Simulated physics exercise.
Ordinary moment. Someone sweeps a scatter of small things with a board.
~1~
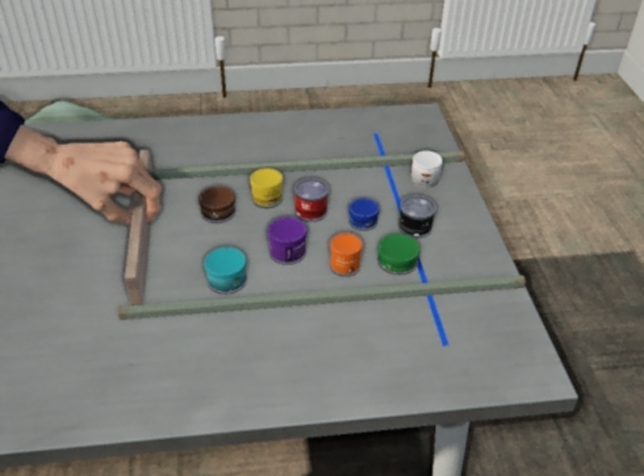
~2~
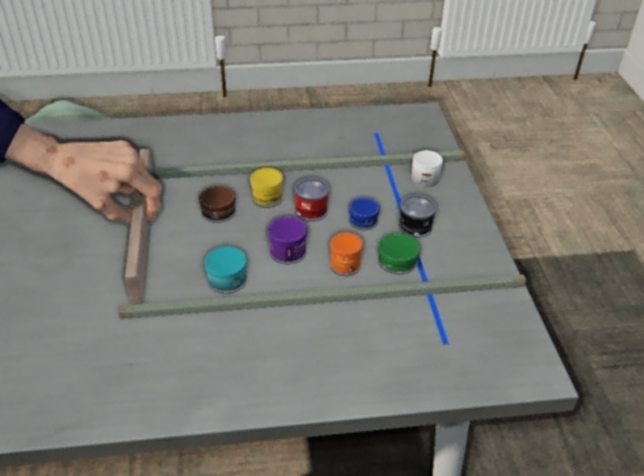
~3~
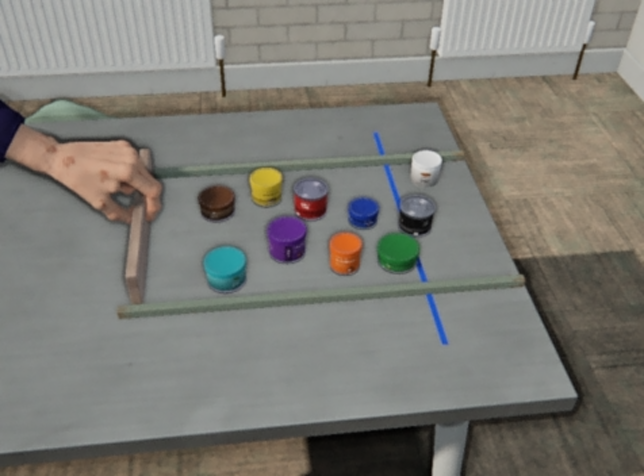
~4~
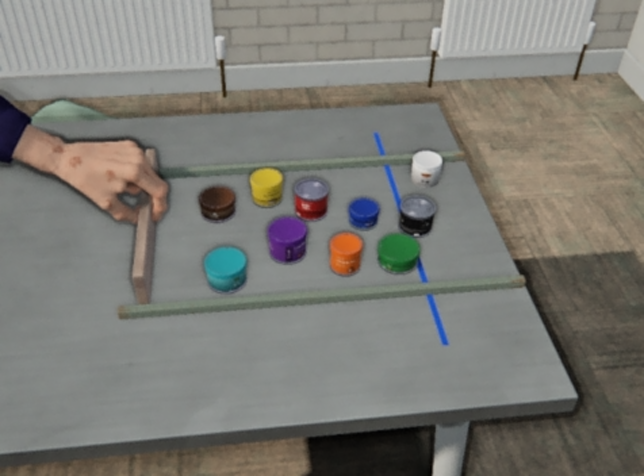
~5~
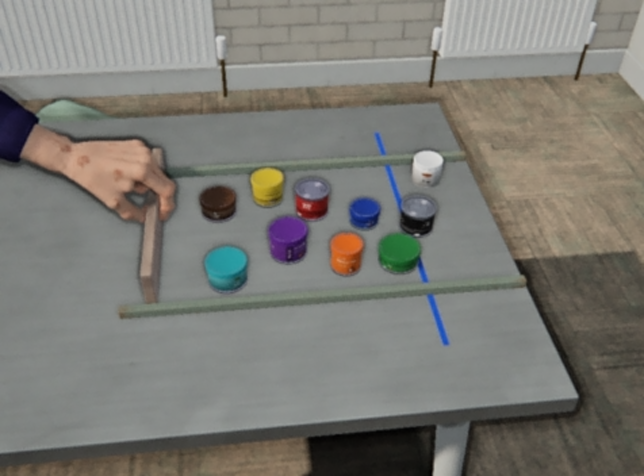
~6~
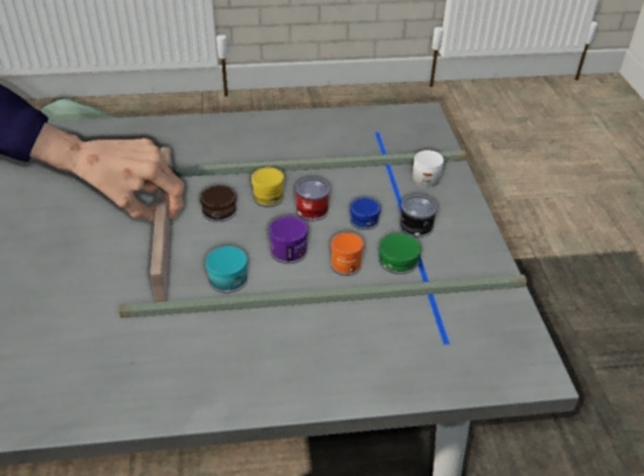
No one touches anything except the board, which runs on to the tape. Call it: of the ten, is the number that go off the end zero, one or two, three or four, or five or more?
Zero go off.
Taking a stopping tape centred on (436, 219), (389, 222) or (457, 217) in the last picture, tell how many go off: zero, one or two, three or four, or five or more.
Taking the three places in turn, it would be just one or two; none at all; more than four.
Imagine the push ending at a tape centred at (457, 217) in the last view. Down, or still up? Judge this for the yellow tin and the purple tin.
Yellow tin - safe; purple tin - safe.
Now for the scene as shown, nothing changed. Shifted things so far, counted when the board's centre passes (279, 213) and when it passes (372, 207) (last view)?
In order, the tallies are 5 and 9.
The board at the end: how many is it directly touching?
4.
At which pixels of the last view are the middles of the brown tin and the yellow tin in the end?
Listed as asked: First (415, 186), and then (406, 165).
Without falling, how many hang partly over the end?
Count of overhanging things: 2.
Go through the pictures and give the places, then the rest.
In the first frame, white tub (426, 170); black tin (417, 217); green pot (398, 254); board (141, 223); tape (405, 221).
In the second frame, black tin (417, 216); blue tin (364, 214).
In the third frame, green pot (398, 254); orange tin (345, 254).
In the fourth frame, white tub (426, 170); turquoise tin (226, 271).
In the fifth frame, black tin (417, 217); red tin (312, 200).
In the sixth frame, white tub (428, 169); black tin (418, 216); green pot (399, 254); board (164, 220); tape (406, 220).
A little later, none off yet; white tub at rest near (428, 169); black tin at rest near (418, 216); green pot at rest near (399, 254).
Next, none off yet; white tub at rest near (428, 169); black tin shifted about its own width near (445, 218); green pot shifted about its own width near (456, 246).
When it is over, the number that fall off is zero.
